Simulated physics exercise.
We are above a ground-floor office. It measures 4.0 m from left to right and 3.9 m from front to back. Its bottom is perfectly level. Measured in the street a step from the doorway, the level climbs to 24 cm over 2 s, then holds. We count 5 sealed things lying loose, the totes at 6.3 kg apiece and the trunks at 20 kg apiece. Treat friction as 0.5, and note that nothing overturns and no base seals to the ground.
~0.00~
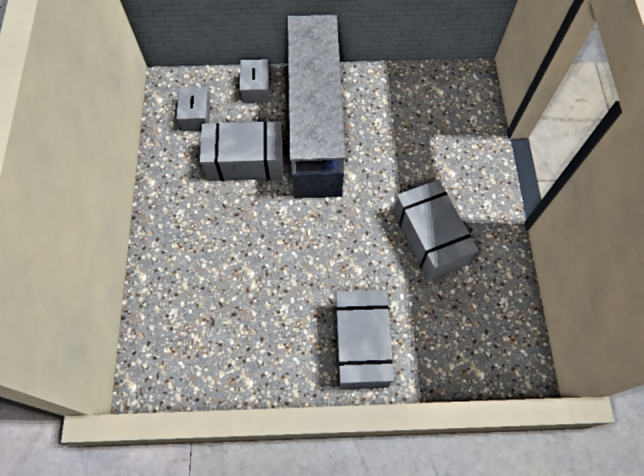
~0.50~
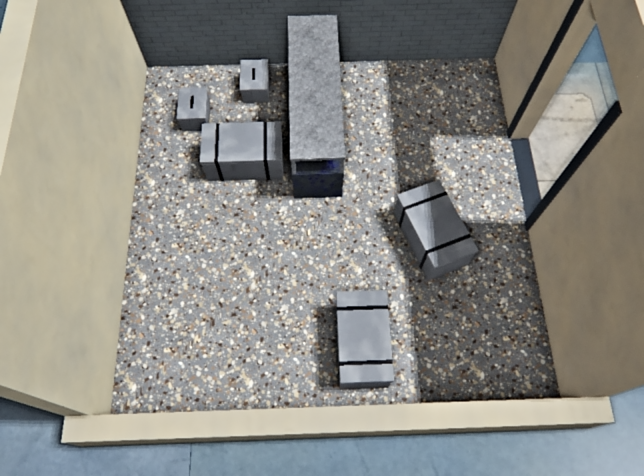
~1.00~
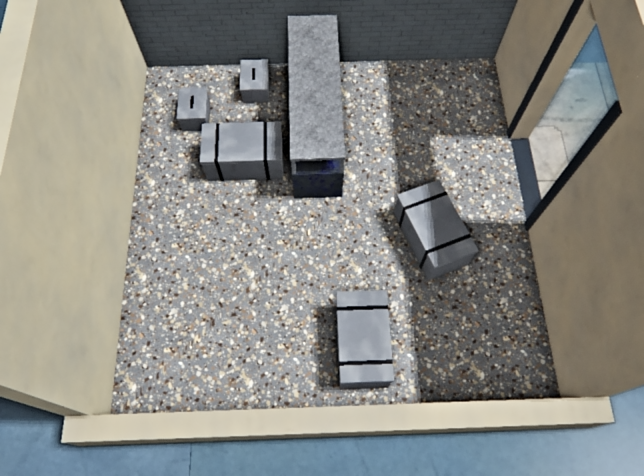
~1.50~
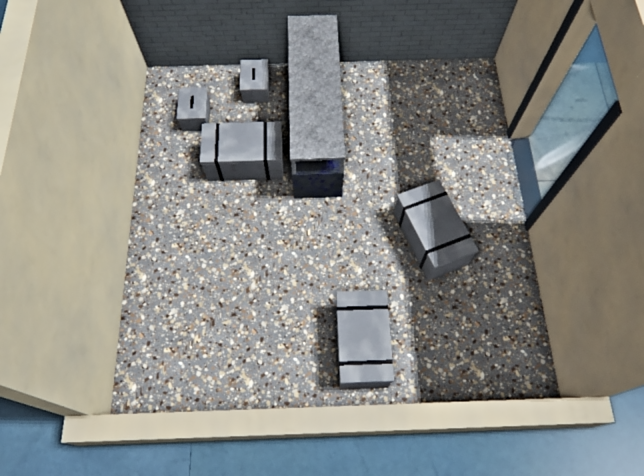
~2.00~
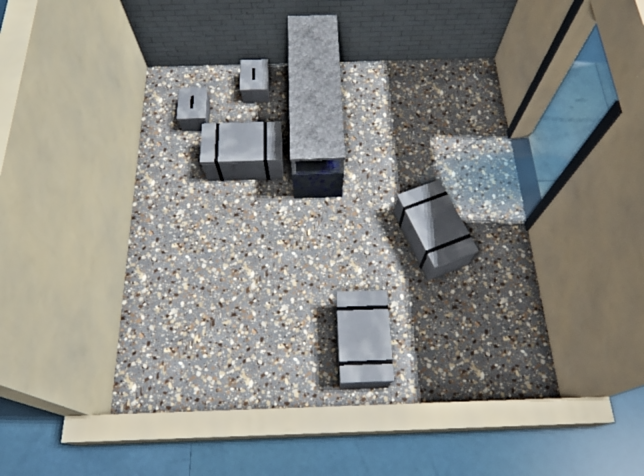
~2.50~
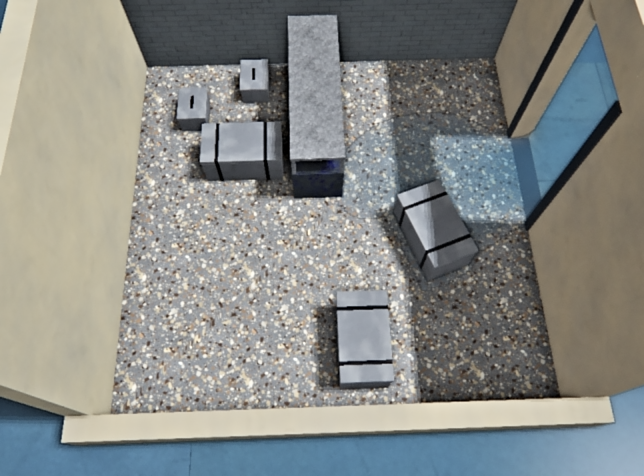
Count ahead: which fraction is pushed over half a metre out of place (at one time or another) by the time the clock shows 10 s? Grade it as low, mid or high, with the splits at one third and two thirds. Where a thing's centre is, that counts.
Grade: Mid, one to two thirds.
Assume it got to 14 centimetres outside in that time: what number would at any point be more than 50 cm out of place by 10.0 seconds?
Then 1 of them.
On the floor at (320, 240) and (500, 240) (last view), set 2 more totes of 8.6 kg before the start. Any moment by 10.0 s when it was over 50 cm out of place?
Well, the first one tops the mark, and the second stays inside the mark.
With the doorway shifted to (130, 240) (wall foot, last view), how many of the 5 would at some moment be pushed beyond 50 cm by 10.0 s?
So the tally would be 5.
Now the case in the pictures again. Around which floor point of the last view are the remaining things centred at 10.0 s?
Mean position: Approximately (228, 178).
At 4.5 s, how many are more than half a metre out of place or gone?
1 of them.
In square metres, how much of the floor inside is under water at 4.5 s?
10.5 m2.
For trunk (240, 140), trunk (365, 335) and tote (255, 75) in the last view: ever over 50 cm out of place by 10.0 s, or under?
In turn: Less, past it, less.
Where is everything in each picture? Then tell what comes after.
A trunk at (437, 222) rests on the ground; a tote at (192, 103), on the bottom; 0.0 m2 under water; 0 of 5 have shifted, in the first frame.
A trunk at (437, 222), on the bottom; a tote at (192, 103) rests on the ground; water covers 0.0 m2; 0 of 5 have shifted, in the second frame.
A trunk at (437, 222), on the bottom; a tote at (192, 103) rests on the ground; water covers 0.0 m2; 0 of 5 have shifted, in the third frame.
A trunk at (437, 222), on the bottom; a tote at (192, 103), on the bottom; 0.0 m2 under water; 0 of 5 have shifted, in the fourth frame.
A trunk at (437, 222), on the bottom; a tote at (192, 103), on the bottom; water covers 0.7 m2; 0 of 5 have shifted, in the fifth frame.
A trunk at (437, 222) rests on the ground; a tote at (192, 103), on the bottom; 2.3 m2 under water; 0 of 5 have shifted, in the sixth frame.
After 3.5 s 1 of 5 are over 50 cm from their spots; 0 afloat.
After 4.5 s 1 of 5 are over 50 cm from their spots; 0 afloat.
After 7.0 s 1 of 5 are over 50 cm from their spots; 0 afloat.
After 10.0 s 3 of 5 are over 50 cm from their spots, and 3 have been at some point; 5 afloat.
